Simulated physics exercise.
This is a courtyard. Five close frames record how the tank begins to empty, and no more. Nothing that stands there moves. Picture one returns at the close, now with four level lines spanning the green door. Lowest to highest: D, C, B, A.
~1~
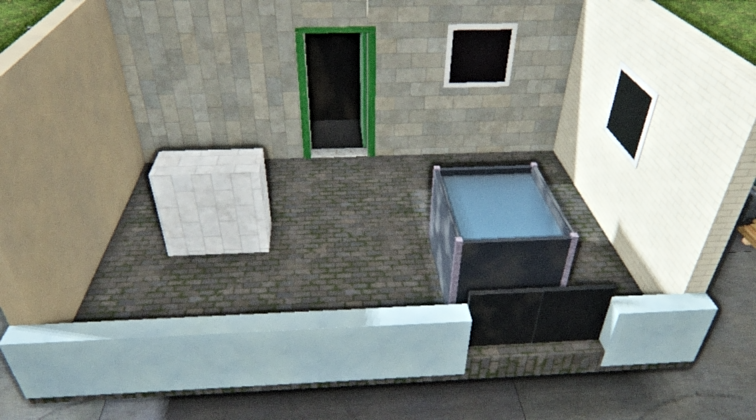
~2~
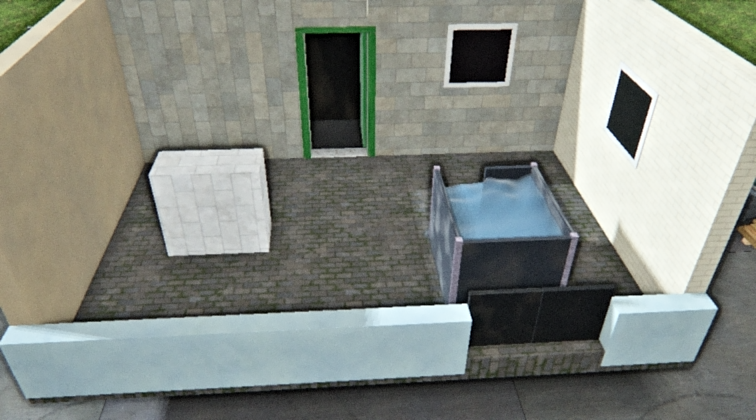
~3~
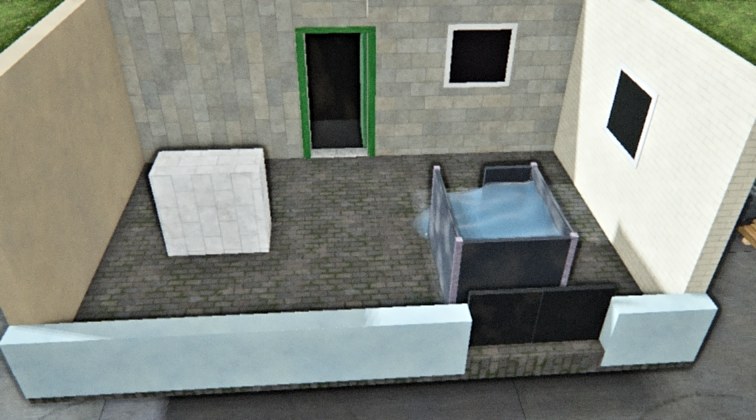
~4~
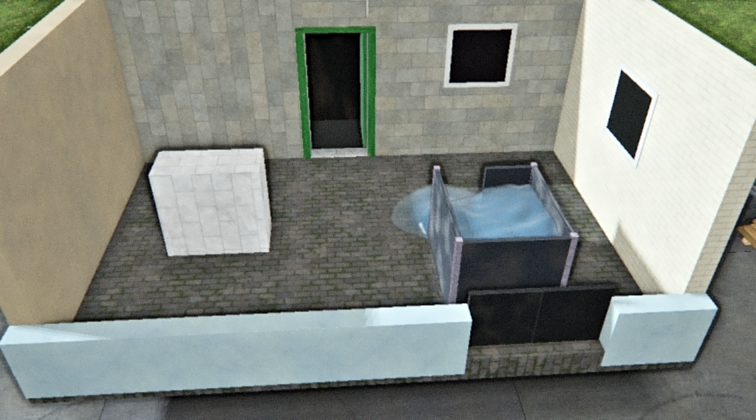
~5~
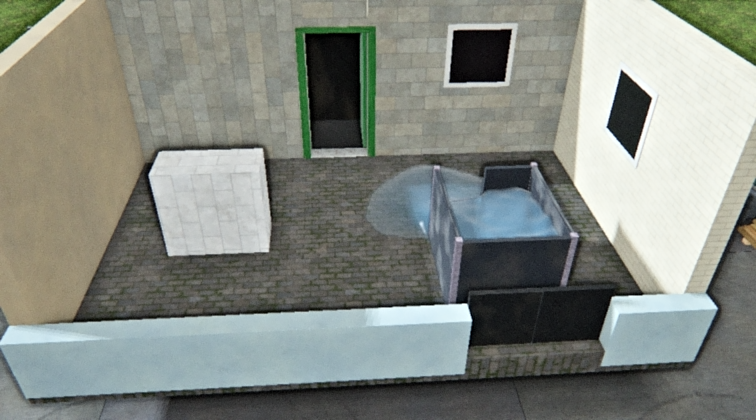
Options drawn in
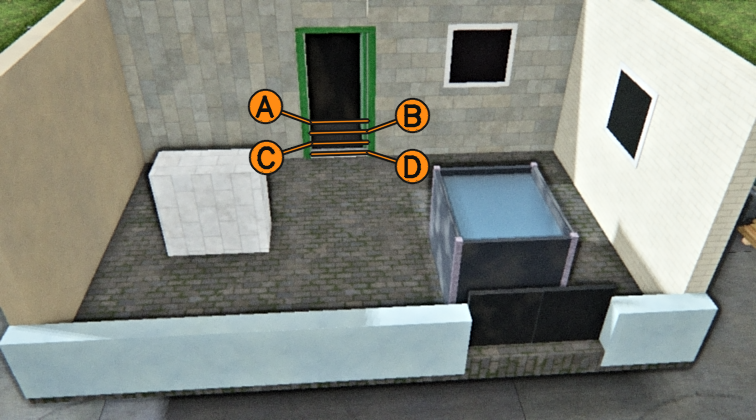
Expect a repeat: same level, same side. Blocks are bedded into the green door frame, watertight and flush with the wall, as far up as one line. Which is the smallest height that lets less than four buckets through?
Choose C.
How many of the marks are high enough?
Three.
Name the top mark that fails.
It is D.
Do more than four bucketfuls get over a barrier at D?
Yes.
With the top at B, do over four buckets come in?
No, that is safe.
On the marked copy, A at (338, 121); B at (339, 132); C at (339, 143); D at (339, 153); from the bottom up D, C, B, A.
With A, nothing gets over.
With B, nothing gets over.
With C, a splash gets over, under a bucket.
With D, about 10 bucketfuls get in.
